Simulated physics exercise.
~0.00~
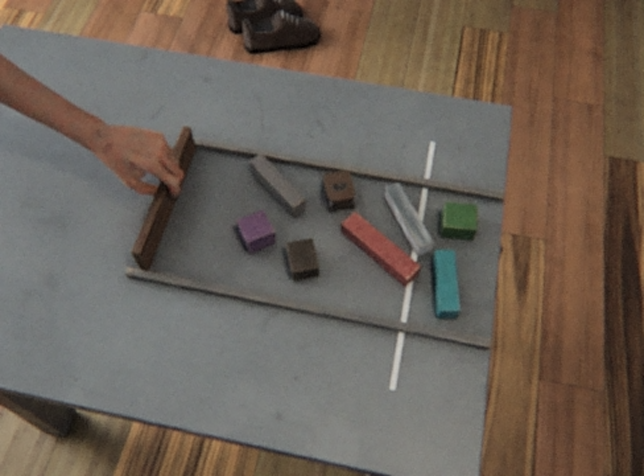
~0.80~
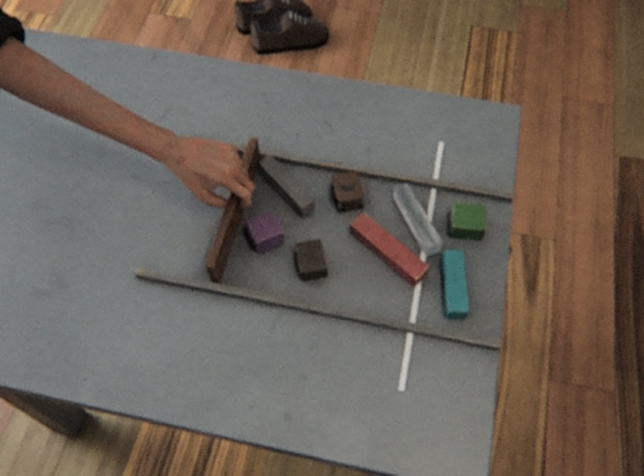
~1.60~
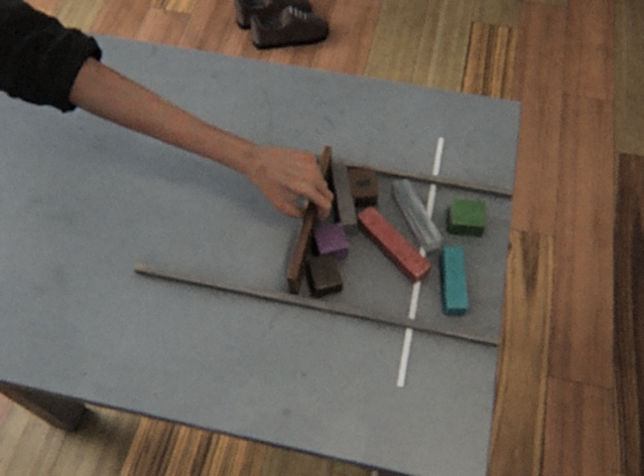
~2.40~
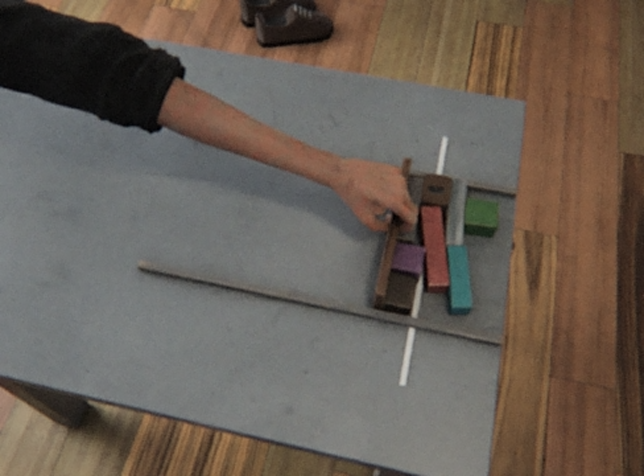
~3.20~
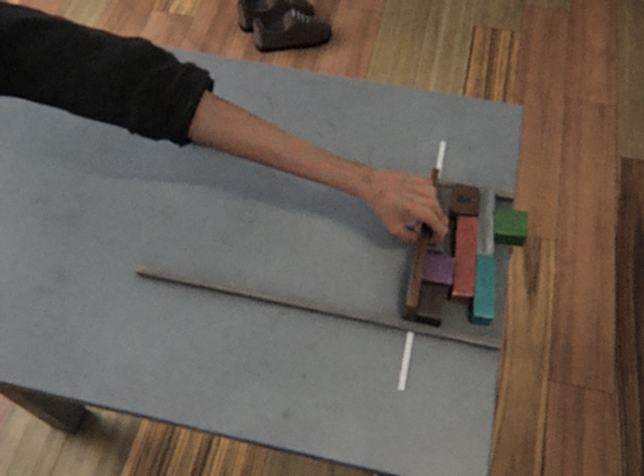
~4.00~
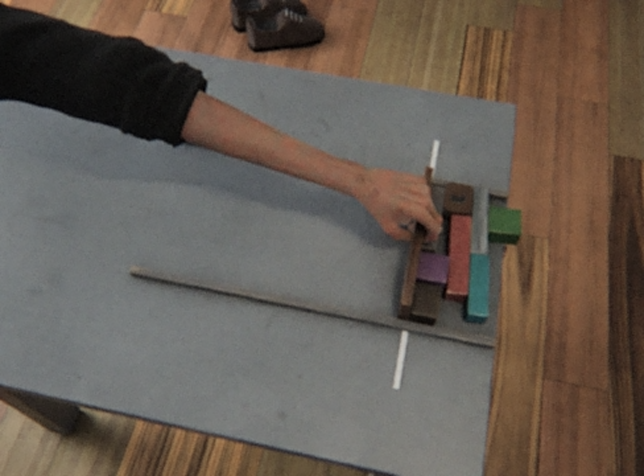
A hand slides a board right, bunching blocks and sticks together near the table's edge.
